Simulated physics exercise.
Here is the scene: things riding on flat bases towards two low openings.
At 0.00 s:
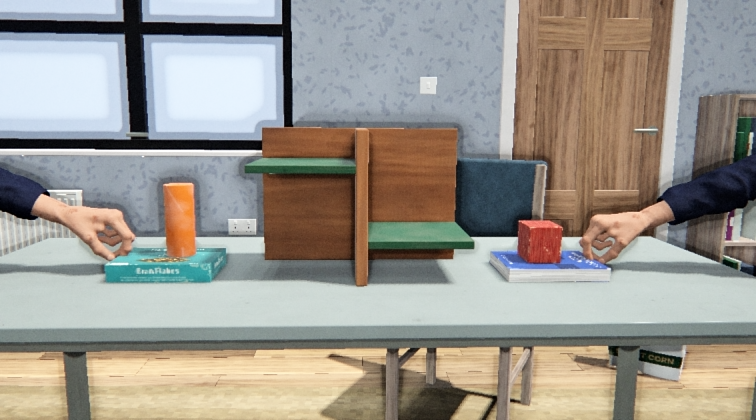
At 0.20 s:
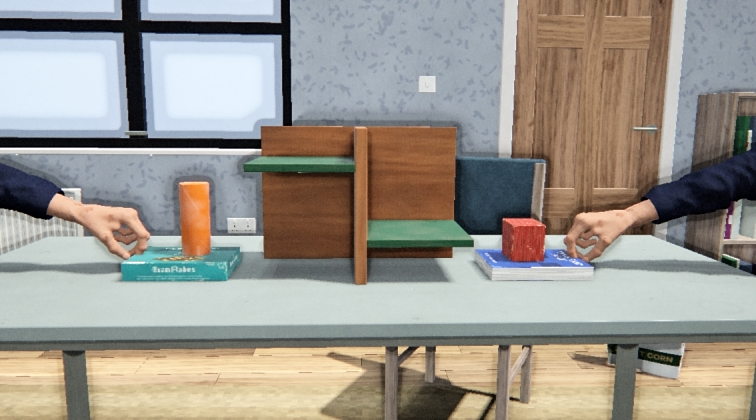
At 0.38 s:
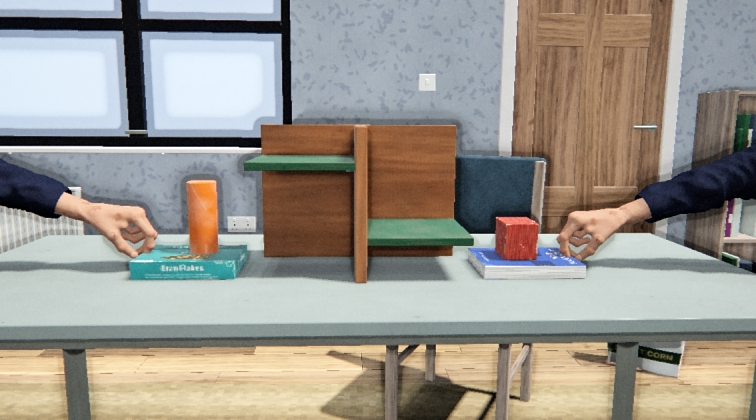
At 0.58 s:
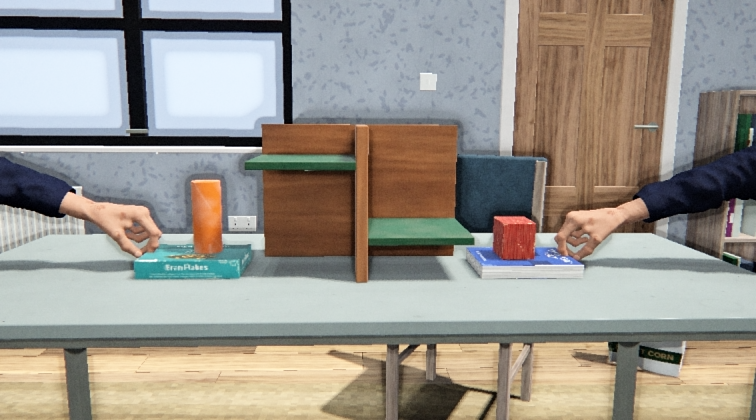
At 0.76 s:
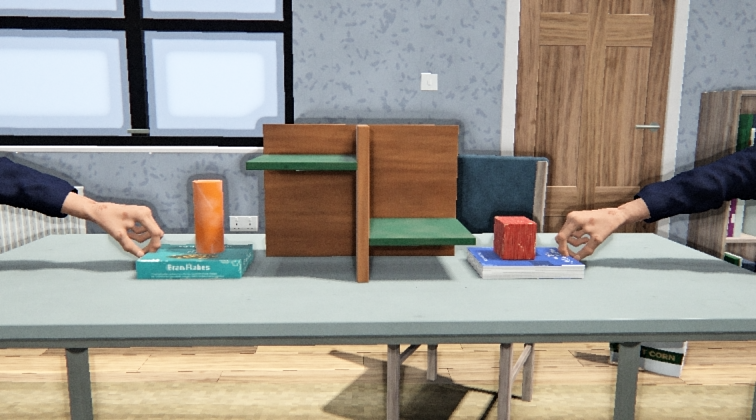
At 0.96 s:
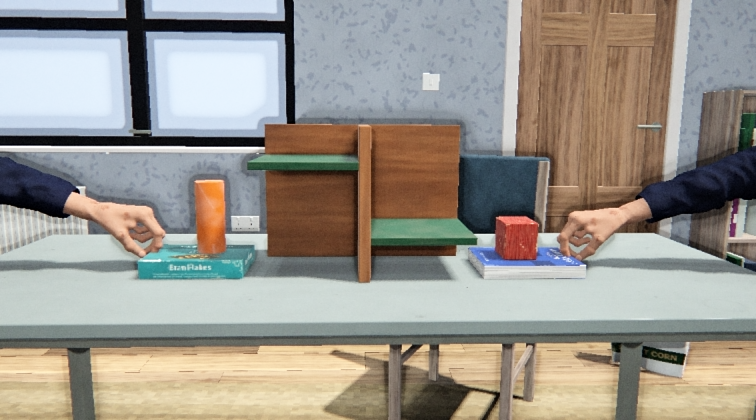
Two hands slide flat bases inward across a grey table, seen from the front in a room with a window and a wooden door. An orange candle stands on a turquoise packet at left and a red block on a blue book at right, with a brown shelf with green ledges between them. Both loads move towards the shelf, slowing until they barely shift, while the view drifts very slightly.
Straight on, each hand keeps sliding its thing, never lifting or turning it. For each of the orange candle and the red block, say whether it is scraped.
In order: Orange candle: Fits under; red block: Bumps.
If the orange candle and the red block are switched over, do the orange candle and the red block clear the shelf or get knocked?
After the change, the orange candle runs into the shelf and the red block fits beneath.
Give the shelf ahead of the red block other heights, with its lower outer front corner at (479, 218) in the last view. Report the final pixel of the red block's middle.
Roughly (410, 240).
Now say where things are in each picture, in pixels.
The first picture shows hands sliding the things forward; orange candle (180, 220); red block (539, 241); turquoise packet (169, 264).
The second picture shows hands sliding the things forward; red block (523, 240); shelf (360, 200).
The third picture shows hands sliding the things forward; orange candle (203, 217); blue book (524, 262).
The fourth picture shows hands sliding the things forward; red block (514, 238); turquoise packet (197, 261).
The fifth picture shows hands sliding the things forward; orange candle (209, 216); shelf (362, 198).
The sixth picture shows hands sliding the things forward; orange candle (211, 216); red block (516, 238); blue book (523, 262).
After 2.16 s, orange candle riding along near (267, 217); red block pushed back on its carrier near (483, 239).
After 3.00 s, orange candle riding along near (316, 217); red block tipped 19° from how it was near (482, 238).
At rest (3.6 s), the orange candle clears the shelf, near (318, 217); the red block strikes the shelf, near (503, 253).
